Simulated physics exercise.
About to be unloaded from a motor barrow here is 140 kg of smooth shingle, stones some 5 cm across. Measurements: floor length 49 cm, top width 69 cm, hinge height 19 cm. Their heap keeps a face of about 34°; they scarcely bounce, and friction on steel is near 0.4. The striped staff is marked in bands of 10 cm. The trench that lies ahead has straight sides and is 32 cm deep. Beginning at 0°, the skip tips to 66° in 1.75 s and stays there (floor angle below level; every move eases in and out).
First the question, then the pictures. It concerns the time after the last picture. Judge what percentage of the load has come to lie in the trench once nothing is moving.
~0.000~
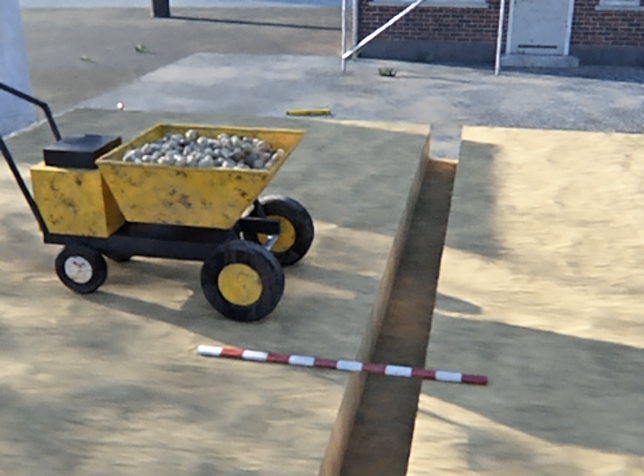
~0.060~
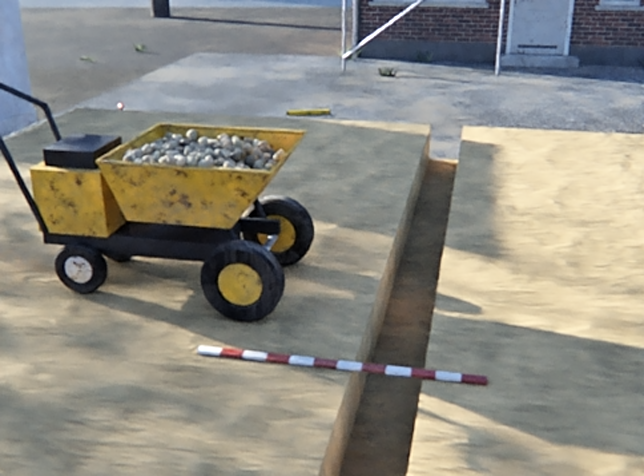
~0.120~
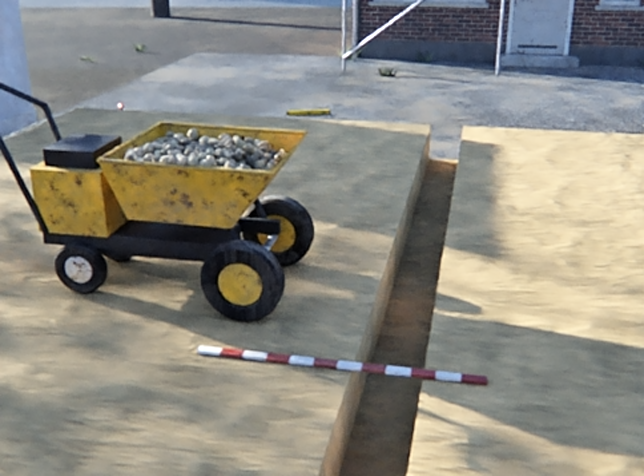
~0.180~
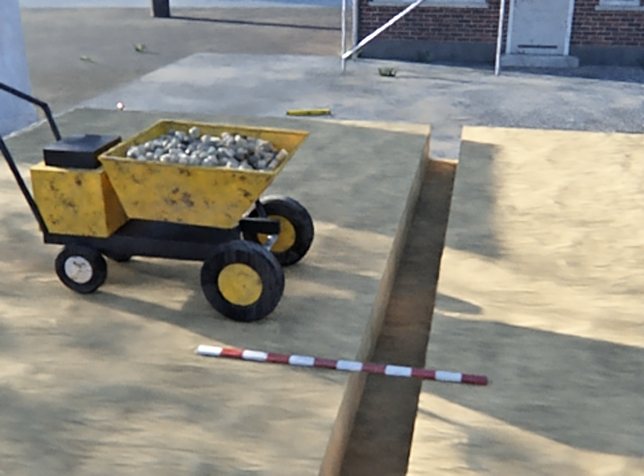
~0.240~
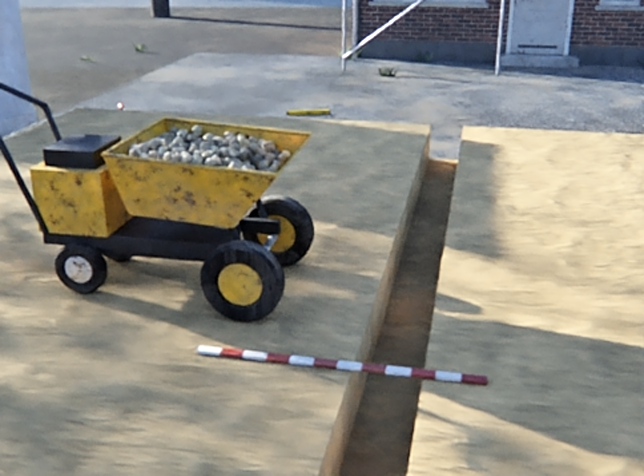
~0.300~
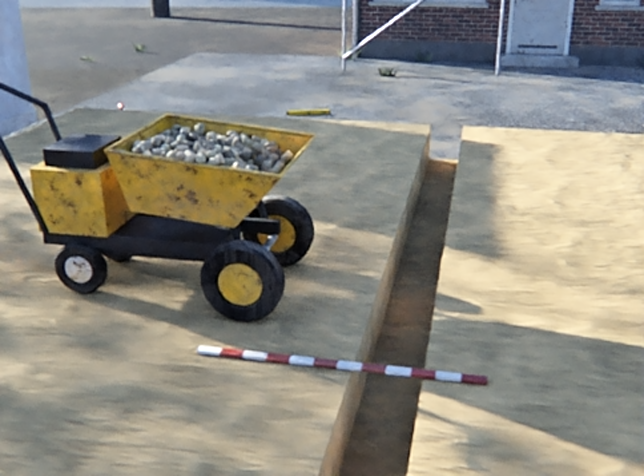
Roughly 87 in every hundred.
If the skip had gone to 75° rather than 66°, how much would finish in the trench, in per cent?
Trench share: Approx. 85%.
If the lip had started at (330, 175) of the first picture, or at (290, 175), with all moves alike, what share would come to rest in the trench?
First place roughly 25%, second roughly 60%.
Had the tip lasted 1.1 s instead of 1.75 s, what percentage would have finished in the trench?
Roughly 75 per cent.
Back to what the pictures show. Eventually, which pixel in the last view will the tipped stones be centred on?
The middle should be near (408, 340).
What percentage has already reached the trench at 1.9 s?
45 per cent, give or take.
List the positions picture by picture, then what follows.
Lip at (269, 173), floor tilted 0°, highest stones at (202, 146), in the first frame.
The skip is at 0°, its lip at (270, 173); the top of the load is at (203, 146); the stones move at 0.1 m/s on average, in the second frame.
Lip at (271, 174), floor tilted 1°, highest stones at (204, 146); the stones move at 0.1 m/s on average, in the third frame.
Lip at (273, 175), floor tilted 2°, highest stones at (186, 145); the stones move at 0.2 m/s on average, in the fourth frame.
Lip at (276, 176), floor tilted 3°, highest stones at (181, 142); the stones move at 0.2 m/s on average, in the fifth frame.
The skip is at 5°, its lip at (280, 177); the top of the load is at (177, 137); the stones move at 0.3 m/s on average, in the sixth frame.
After 1.3 s the floor is at 56°; 98 % in the skip, 1 % short of the trench, 1 % in the trench; the foremost stones are at (378, 245).
After 1.9 s the floor is at 66°; 49 % in the skip, 43 % in the trench, 8 % past the trench; the foremost stones are at (504, 314).
After 2.2 s the floor is at 66°; 26 % in the skip, 61 % in the trench, 13 % past the trench; the foremost stones are at (560, 311).
After 4.2 s the floor is at 66°; 0 % in the skip, 87 % in the trench, 13 % past the trench; the foremost stones are at (586, 312).
